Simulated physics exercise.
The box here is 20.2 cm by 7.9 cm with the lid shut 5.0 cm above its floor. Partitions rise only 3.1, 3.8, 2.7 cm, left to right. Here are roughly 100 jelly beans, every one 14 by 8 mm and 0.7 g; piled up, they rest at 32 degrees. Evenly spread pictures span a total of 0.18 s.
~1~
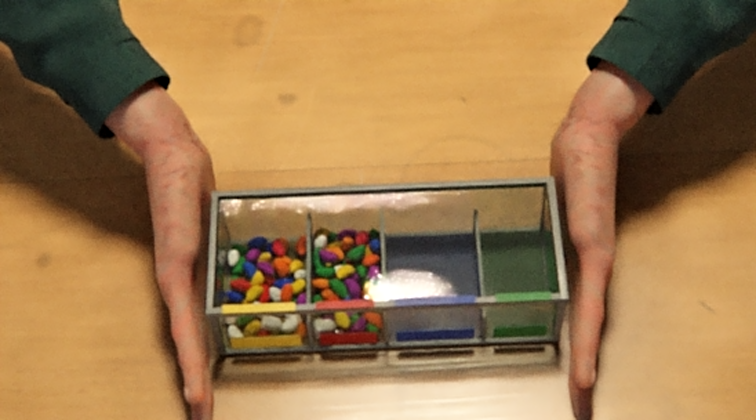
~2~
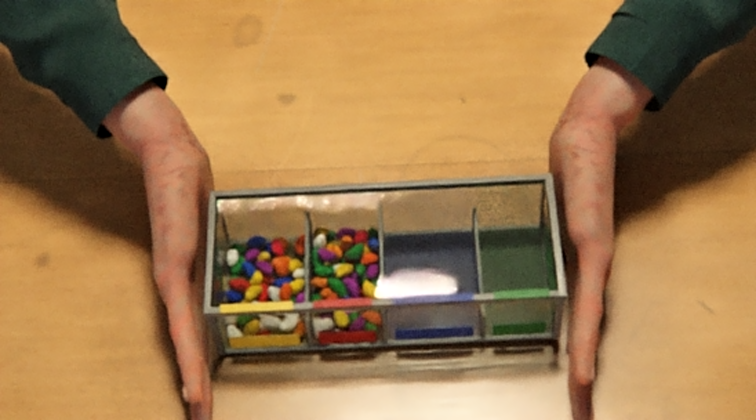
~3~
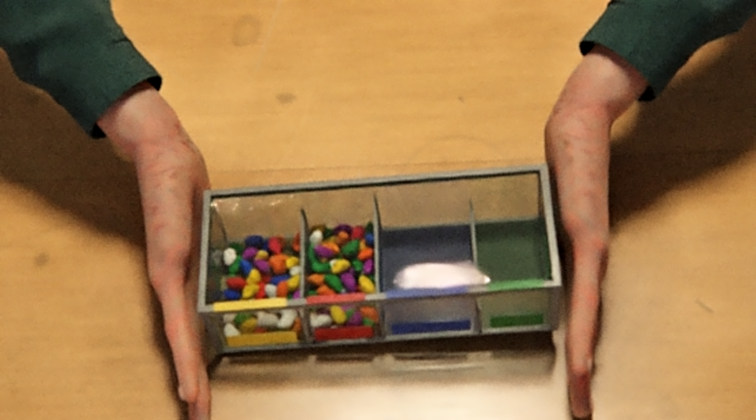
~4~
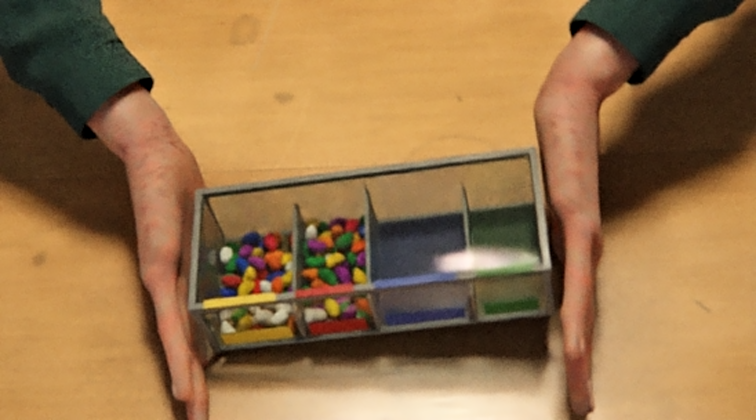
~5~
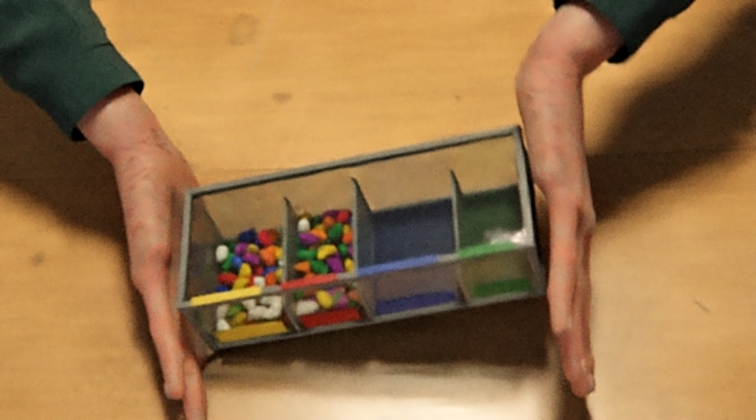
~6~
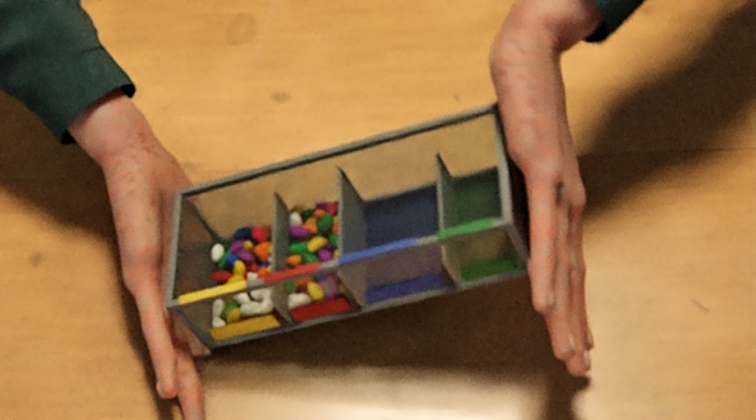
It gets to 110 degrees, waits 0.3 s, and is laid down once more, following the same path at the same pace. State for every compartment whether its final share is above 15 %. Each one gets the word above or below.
Results: Red below; blue below; green below; yellow above.
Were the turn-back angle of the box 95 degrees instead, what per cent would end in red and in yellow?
Then red would end with 20 per cent and yellow with 80 per cent.
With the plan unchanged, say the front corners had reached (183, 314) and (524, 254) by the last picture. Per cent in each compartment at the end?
Red 5; blue 0; green 0; yellow 95.
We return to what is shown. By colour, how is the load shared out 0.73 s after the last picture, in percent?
Red 10 %, blue 0 %, green 0 %, yellow 90 %.
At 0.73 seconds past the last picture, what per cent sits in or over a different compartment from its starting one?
Roughly 50 in a hundred.
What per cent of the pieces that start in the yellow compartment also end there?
I'd put it at roughly 100 per cent.
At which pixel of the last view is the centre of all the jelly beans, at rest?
Around (251, 276).
Then, 0.73 s after the last picture, tilt 110 degrees; red 10 %, yellow 90 %.
Then, 1.22 s after the last picture, tilt 60 degrees; red 5 %, yellow 95 %.
Then, 1.77 s after the last picture, tilt 0 degrees; yellow 100 %.
In the end, red 0 %, blue 0 %, green 0 %, yellow 100 %.
